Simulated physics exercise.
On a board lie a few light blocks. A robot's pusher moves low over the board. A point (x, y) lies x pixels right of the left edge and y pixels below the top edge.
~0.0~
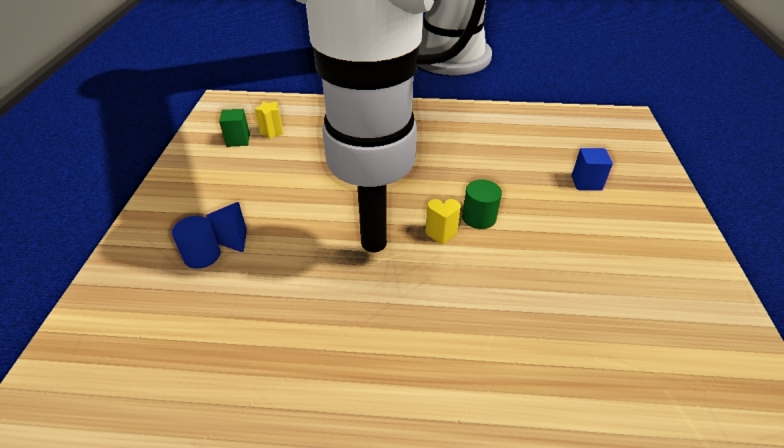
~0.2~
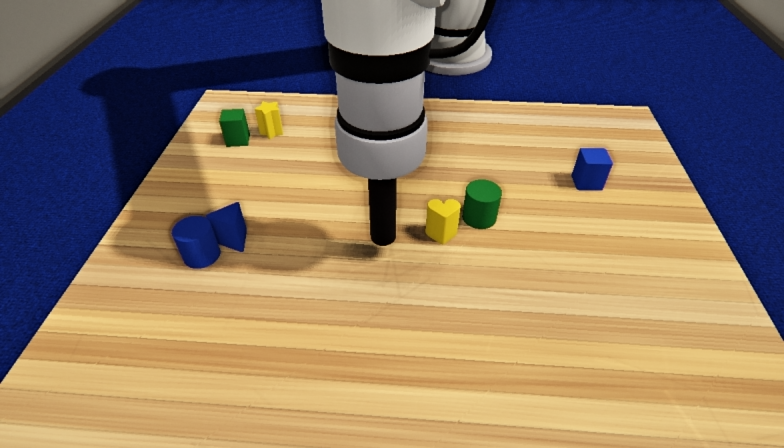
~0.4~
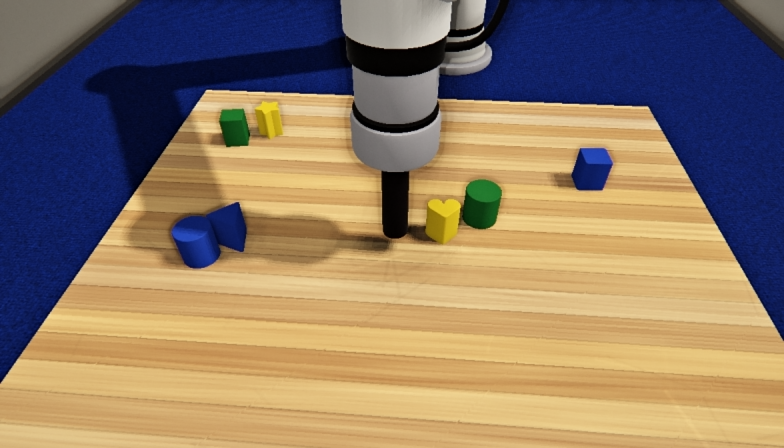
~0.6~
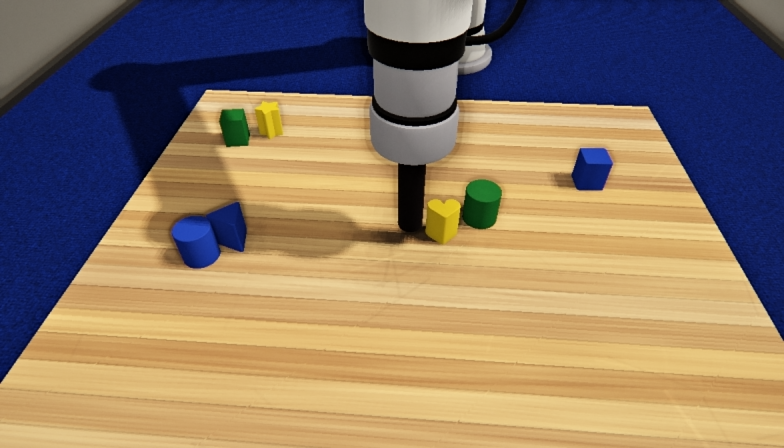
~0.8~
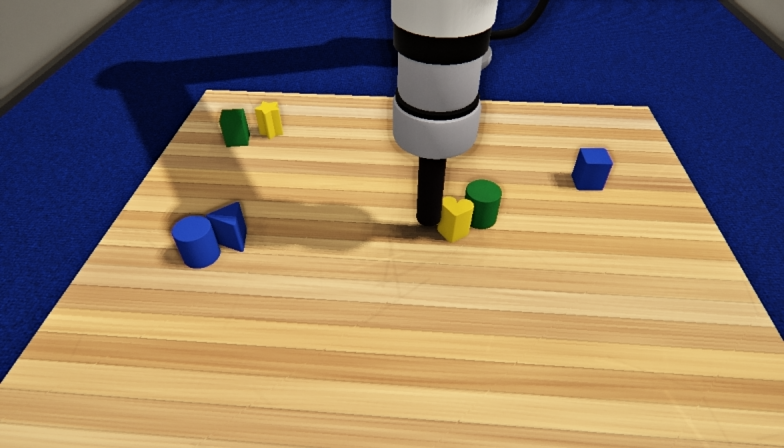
A robot arm moves right across the board and nudges a yellow heart-shaped block rightward.
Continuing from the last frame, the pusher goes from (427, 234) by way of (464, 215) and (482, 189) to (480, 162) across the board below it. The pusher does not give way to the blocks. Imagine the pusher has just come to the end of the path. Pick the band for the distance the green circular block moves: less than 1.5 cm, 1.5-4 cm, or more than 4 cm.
The answer here is from 1.5 to 4 cm.
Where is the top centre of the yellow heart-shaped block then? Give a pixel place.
Put as a pixel place, it's (481, 203).
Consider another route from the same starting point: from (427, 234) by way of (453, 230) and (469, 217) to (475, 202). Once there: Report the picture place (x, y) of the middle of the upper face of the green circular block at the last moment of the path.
So, by the moment the path ends, you'll find the top centre of the green circular block at (509, 179).
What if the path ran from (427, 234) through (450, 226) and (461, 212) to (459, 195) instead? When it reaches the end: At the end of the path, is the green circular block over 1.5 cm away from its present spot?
Answer: Yes.
What follows on the original path. One third of the way, pusher at (467, 199); yellow heart-shaped block at (481, 203), turned 80° clockwise; green circular block at (502, 187).
Two thirds of the way, pusher at (484, 174); yellow heart-shaped block at (481, 203), turned 80° clockwise; green circular block at (509, 183).
At the end, pusher at (482, 148); yellow heart-shaped block at (481, 203), turned 80° clockwise; green circular block at (509, 183).
